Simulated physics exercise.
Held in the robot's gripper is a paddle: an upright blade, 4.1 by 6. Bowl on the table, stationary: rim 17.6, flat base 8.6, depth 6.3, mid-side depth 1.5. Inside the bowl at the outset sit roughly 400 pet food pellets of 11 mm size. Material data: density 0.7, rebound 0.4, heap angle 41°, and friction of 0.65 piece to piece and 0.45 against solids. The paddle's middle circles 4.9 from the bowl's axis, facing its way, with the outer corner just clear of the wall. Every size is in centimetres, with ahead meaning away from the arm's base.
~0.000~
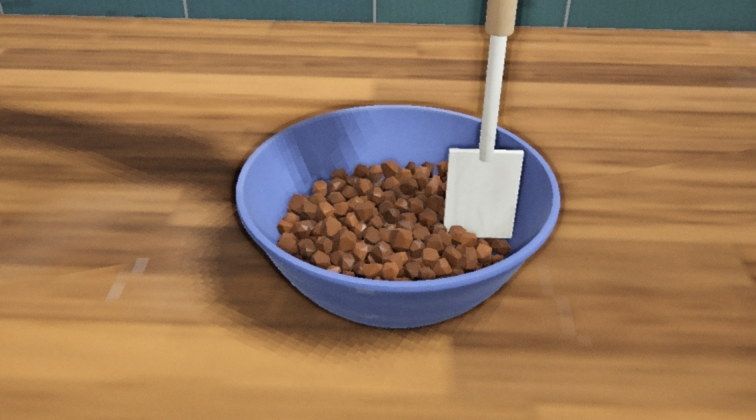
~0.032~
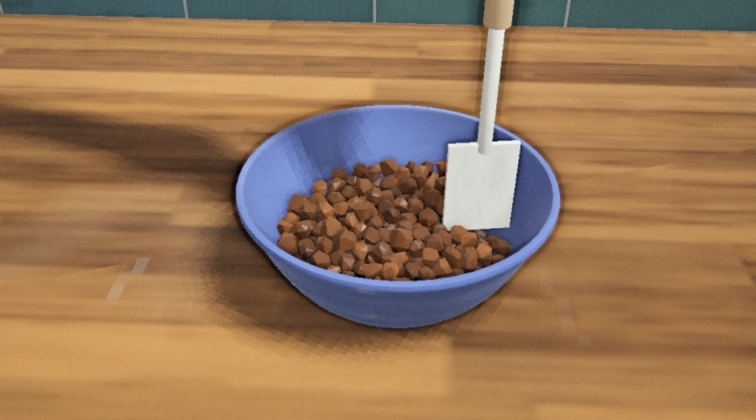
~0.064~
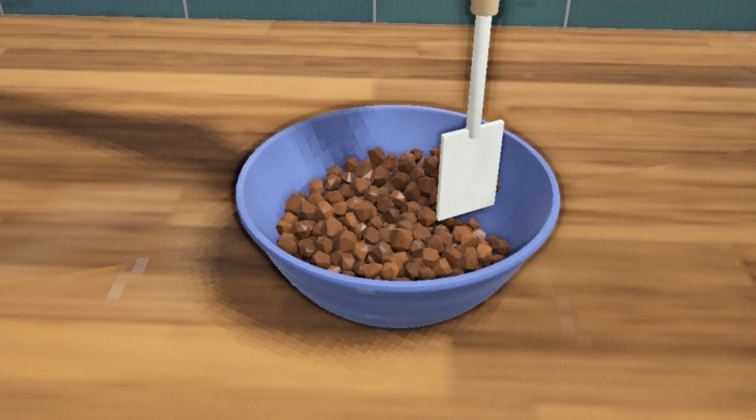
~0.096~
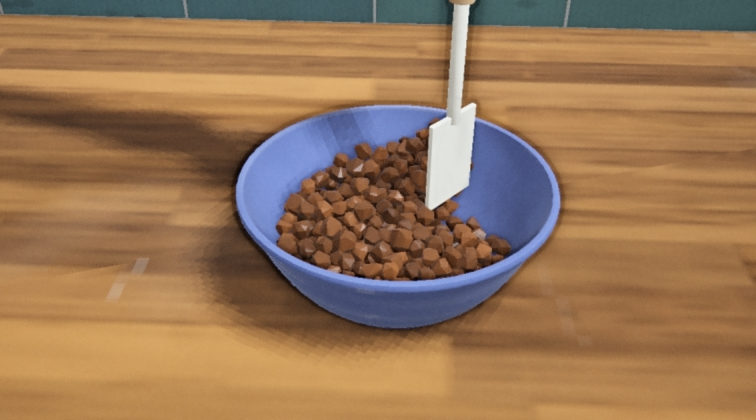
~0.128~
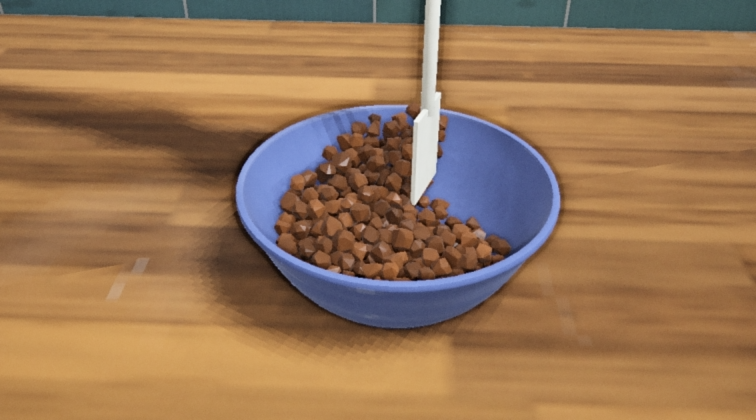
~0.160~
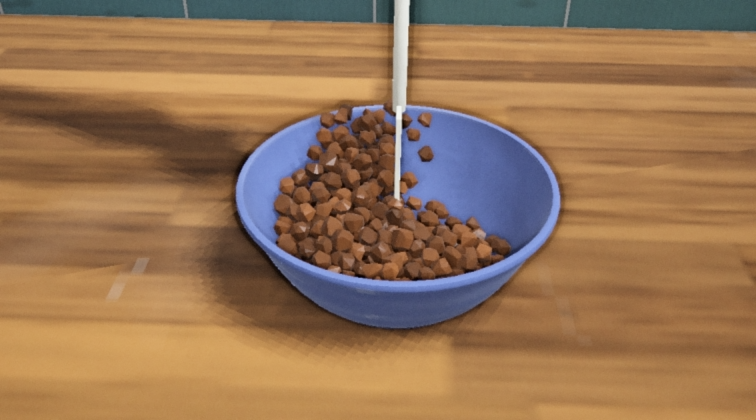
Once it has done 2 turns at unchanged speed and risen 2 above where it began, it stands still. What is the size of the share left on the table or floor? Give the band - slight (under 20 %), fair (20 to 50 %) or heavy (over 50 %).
Band: Fair.
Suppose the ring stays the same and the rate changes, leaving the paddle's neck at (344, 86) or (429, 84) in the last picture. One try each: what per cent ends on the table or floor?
Close to 35 and 20 in a hundred.
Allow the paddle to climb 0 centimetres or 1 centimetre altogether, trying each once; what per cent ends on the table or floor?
40 and 35 %.
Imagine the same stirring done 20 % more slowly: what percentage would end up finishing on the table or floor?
I'd say close to 15 %.
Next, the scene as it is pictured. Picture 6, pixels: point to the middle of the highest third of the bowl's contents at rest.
Looks like roughly (382, 224) to me.
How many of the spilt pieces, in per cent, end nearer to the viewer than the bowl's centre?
That share is about 60 per cent.
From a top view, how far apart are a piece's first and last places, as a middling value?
I'd put it at roughly 6 centimetres.
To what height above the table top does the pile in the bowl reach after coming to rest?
About 5.5 cm.
By 0.54 s, 337° round, highest piece 9 above the table; 336 in the bowl, 49 on the table or floor, 10 in flight or on the tool.
By 0.92 s, 224° round, highest piece 8 above the table; 297 in the bowl, 96 on the table or floor, 2 in flight or on the tool.
By 1.31 s, 0° round, highest piece 7 above the table; 293 in the bowl, 102 on the table or floor.
By 2.01 s, 0° round, highest piece 7 above the table; 293 in the bowl, 102 on the table or floor.
Final count, 293 in the bowl, 102 on the table or floor. That is 26 % on the table or floor.
